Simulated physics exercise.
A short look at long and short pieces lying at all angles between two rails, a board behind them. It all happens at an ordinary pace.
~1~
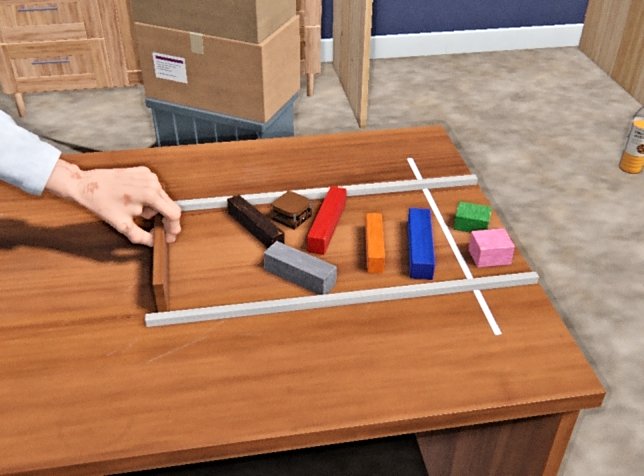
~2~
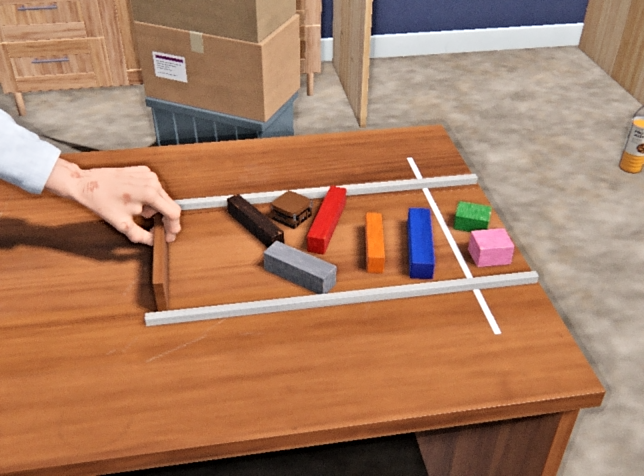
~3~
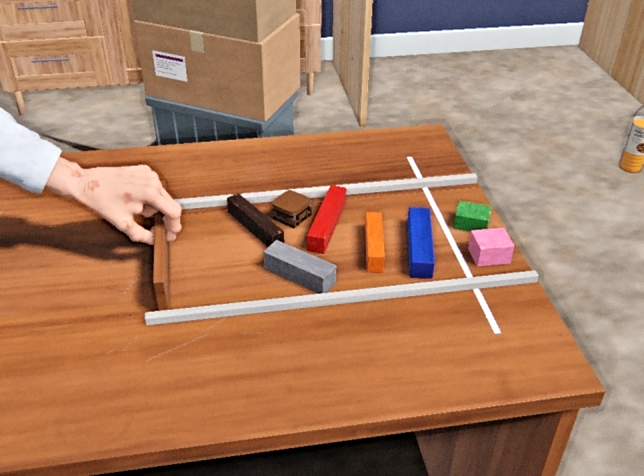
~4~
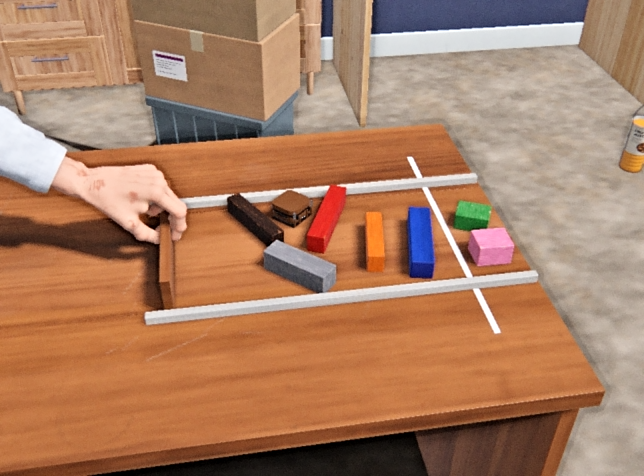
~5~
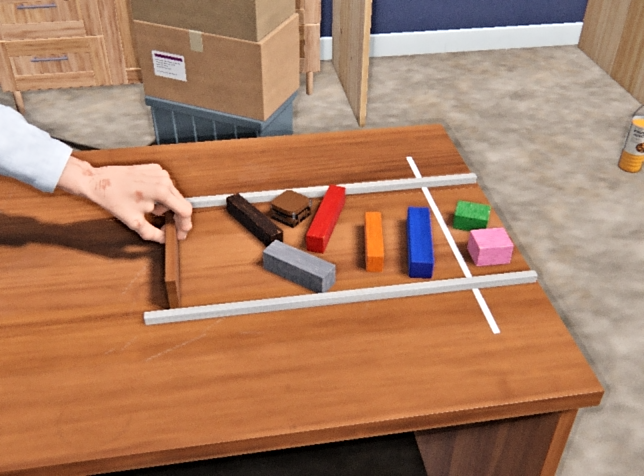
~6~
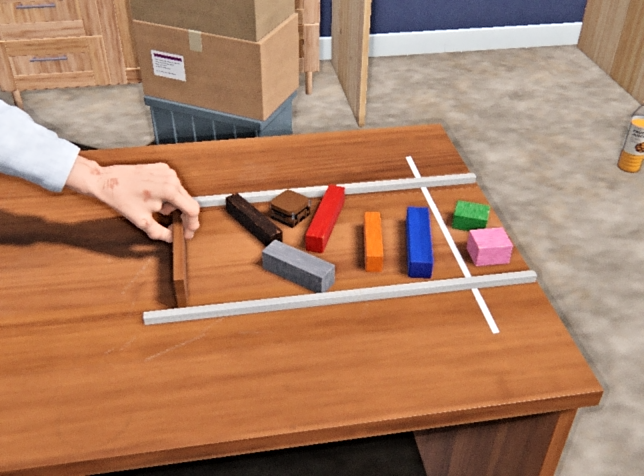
A hand in a pale sleeve holds a brown board upright at the left end of two pale rails on a wooden desk, seen from above in a room with cardboard boxes and drawers behind. Between the rails lie black, brown, grey, red, orange and blue pieces, with green and pink blocks beyond a white strip at right. The hand stays nearly still, then slides the board slowly rightward, leaving the pieces unmoved and a gap before them, while the view barely shifts.
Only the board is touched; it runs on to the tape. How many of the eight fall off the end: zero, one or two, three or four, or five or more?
In the end the number that fall off is one or two.
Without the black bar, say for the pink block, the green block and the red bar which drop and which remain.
The pink block tumbles off; the green block drops off; the red bar holds on.
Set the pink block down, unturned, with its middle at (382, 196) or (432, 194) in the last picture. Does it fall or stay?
Place by place, it goes over; tumbles off.
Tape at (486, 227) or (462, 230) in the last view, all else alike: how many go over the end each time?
In that order 6 and 3.
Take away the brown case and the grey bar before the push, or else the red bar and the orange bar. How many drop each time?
2 in the first case, 0 in the second.
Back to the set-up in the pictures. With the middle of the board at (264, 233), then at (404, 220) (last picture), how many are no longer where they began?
3 and 8.
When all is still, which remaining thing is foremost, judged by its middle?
That is the blue stick.
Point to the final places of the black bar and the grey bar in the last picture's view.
About (443, 204), and the other about (471, 251).
Soon after, none off yet; green block at rest near (471, 217); pink block at rest near (489, 247); blue stick at rest near (419, 241).
Then, none off yet; green block moved about its own width near (503, 216); pink block moved a little near (503, 249); blue stick moved about its own width near (475, 240).
At rest, the number that fall off is one or two; fallen, pink block and green block.
